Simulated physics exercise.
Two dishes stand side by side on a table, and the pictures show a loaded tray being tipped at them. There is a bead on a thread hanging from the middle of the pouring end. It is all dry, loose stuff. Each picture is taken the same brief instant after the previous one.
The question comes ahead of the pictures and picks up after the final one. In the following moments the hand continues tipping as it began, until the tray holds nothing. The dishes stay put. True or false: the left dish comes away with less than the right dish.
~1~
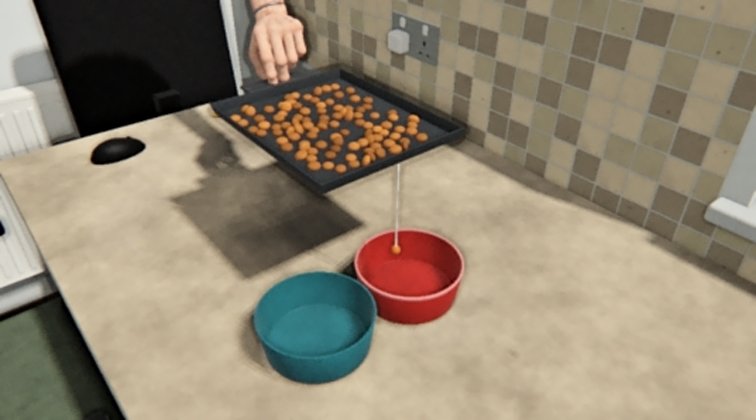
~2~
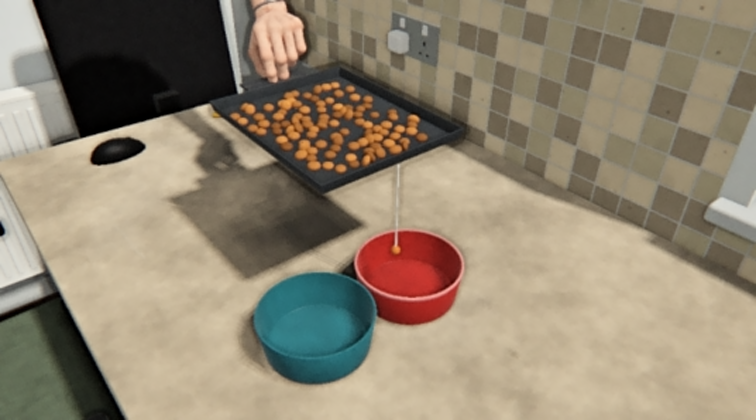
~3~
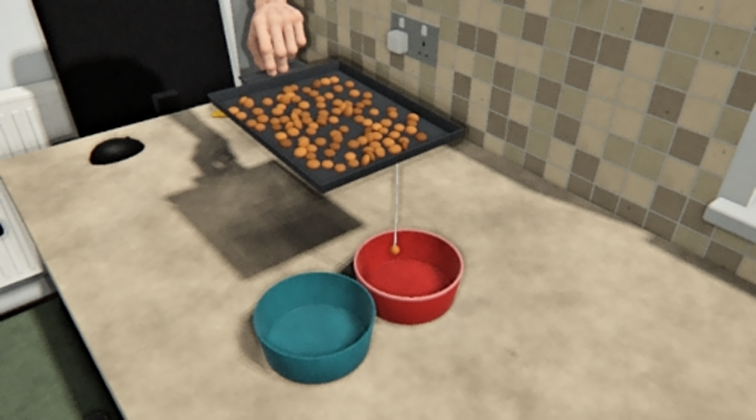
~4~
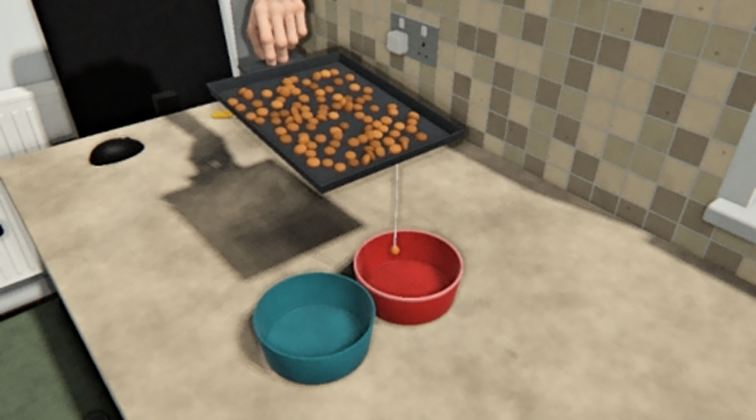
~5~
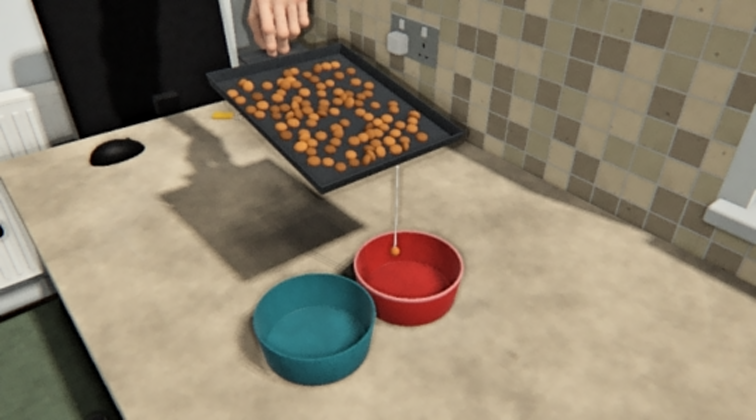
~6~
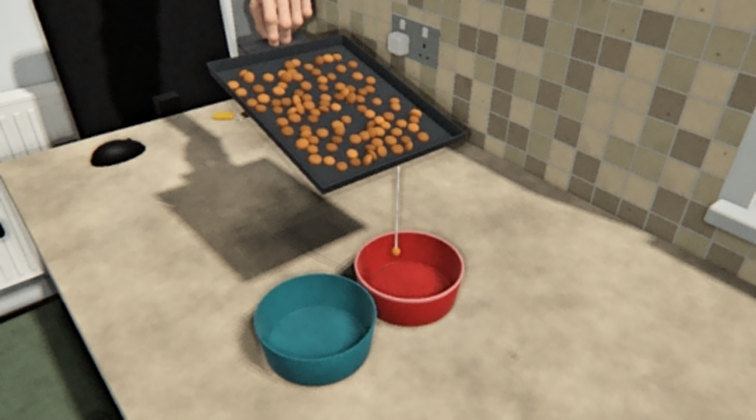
True.
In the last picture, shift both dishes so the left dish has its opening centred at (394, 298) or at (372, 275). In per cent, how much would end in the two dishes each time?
100 % for the first, 60 % for the second.
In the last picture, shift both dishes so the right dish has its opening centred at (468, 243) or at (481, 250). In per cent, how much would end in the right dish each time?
It works out to 40 percent and then 40 percent.
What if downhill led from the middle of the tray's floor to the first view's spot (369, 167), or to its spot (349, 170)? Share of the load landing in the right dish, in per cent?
So it's 40 percent with the first slope and 20 percent with the other.
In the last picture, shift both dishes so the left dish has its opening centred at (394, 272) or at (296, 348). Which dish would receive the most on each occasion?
In the first try it's the left-side dish, and in the second it's the right-side dish.
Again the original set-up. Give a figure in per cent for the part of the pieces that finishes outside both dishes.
40 per cent.
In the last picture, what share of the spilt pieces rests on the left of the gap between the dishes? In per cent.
It works out at some 10 percent.
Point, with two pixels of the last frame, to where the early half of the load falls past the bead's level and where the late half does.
First part (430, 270), rest (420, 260).
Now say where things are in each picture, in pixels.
Corners of the pouring end near (322, 182) and (460, 128), level; middle of the load near (334, 124), bits of cat kibble; left dish near (352, 360); right dish near (446, 303); bead on its thread near (396, 250), in the first picture.
Corners of the pouring end near (322, 182) and (460, 128), level; middle of the load near (334, 124), in the second picture.
Corners of the pouring end near (322, 182) and (459, 128), tipped barely, level across its low end; middle of the load near (333, 120), in the third picture.
Corners of the pouring end near (322, 183) and (459, 130), tipped a little, level across its low end; middle of the load near (333, 116), in the fourth picture.
Corners of the pouring end near (323, 184) and (460, 131), tipped a little, level across its low end; middle of the load near (334, 112), in the fifth picture.
Corners of the pouring end near (324, 184) and (461, 132), tipped a little, level across its low end; middle of the load near (336, 107); left dish near (352, 363); right dish near (446, 305), in the sixth picture.
Shortly afterwards, tray tipped steeply; all but a few on the tray; only a few in the air.
Next, tray tipped right over; near half on the tray; only a few in the left dish; near a quarter in the right dish; a little outside both; near a quarter in the air.
Some moments later, tray tipped past a quarter turn; a little in the left dish; near half in the right dish; near a third outside both.
In the end, tray tipped past a quarter turn; a little in the left dish; near half in the right dish; near a third outside both.
